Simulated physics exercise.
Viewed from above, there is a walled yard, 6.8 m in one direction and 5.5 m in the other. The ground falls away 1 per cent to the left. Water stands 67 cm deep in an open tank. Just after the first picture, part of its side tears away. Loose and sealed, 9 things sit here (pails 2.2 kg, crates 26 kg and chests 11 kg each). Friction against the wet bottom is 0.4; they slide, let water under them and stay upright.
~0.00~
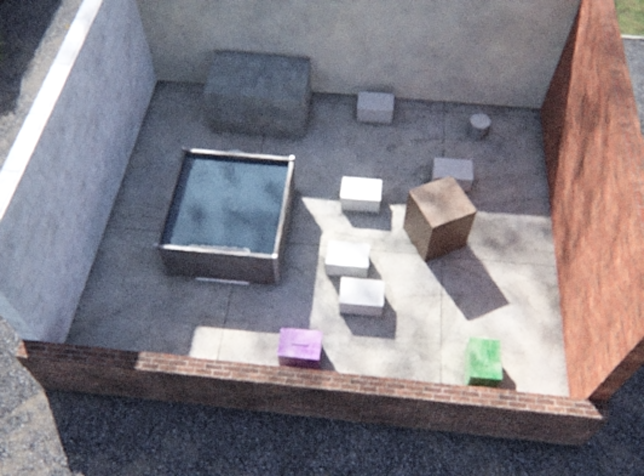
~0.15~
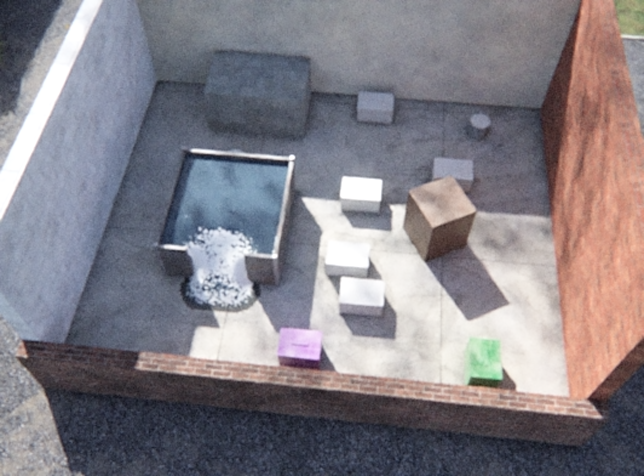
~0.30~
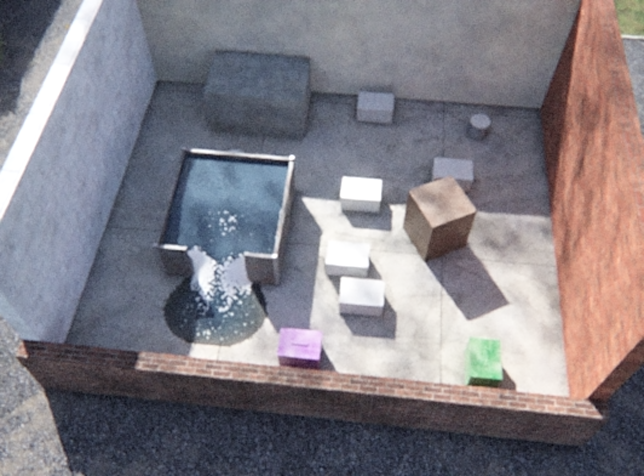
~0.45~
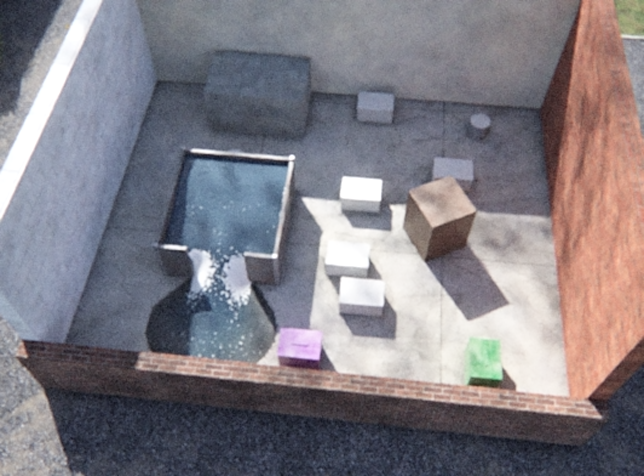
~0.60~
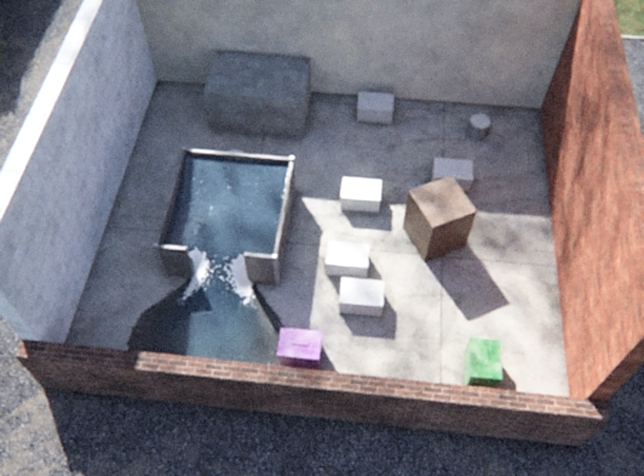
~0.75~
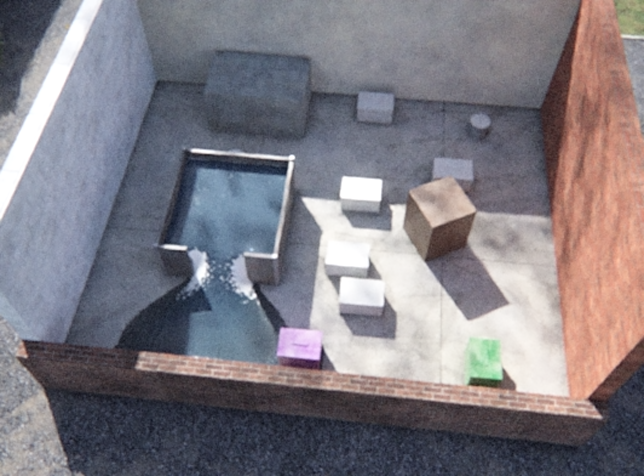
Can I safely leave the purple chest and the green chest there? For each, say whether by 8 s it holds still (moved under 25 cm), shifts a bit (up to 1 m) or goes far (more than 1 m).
At the end, my guess is the purple chest gets washed a long way; my guess is the green chest gets washed a long way.
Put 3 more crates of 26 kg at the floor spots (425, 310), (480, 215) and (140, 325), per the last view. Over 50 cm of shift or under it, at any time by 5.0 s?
In the order listed: Behind the line; behind the line; across the line.
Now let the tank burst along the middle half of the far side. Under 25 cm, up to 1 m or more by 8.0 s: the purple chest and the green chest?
Well, the purple chest scoots over a bit and the green chest basically stays there.
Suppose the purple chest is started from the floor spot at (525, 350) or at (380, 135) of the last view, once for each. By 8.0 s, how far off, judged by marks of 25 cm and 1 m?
Run one, it gets swept far; run two, it remains planted.
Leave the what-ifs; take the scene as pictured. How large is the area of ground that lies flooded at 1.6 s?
About 9.0 m2.
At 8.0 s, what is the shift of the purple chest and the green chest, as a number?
The first is around 350 cm away, the second around 400 cm.
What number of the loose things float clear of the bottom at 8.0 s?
It comes to 2.
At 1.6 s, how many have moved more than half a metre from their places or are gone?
Count then: 1.
After 1.6 s the purple chest is near (340, 325), 0.6 m from its start, aground; the green chest is near (486, 358), 0.0 m from its start, aground; 0 afloat.
After 3.6 s the purple chest is near (483, 295), 2.6 m from its start, aground; the green chest is near (561, 346), 1.0 m from its start, afloat; 1 afloat.
After 5.6 s the purple chest is near (489, 247), 3.1 m from its start, afloat; the green chest is near (530, 238), 2.1 m from its start, afloat; 2 afloat.
After 8.0 s the purple chest is near (482, 196), 3.6 m from its start, aground; the green chest is near (504, 131), 4.0 m from its start, aground; 2 afloat.
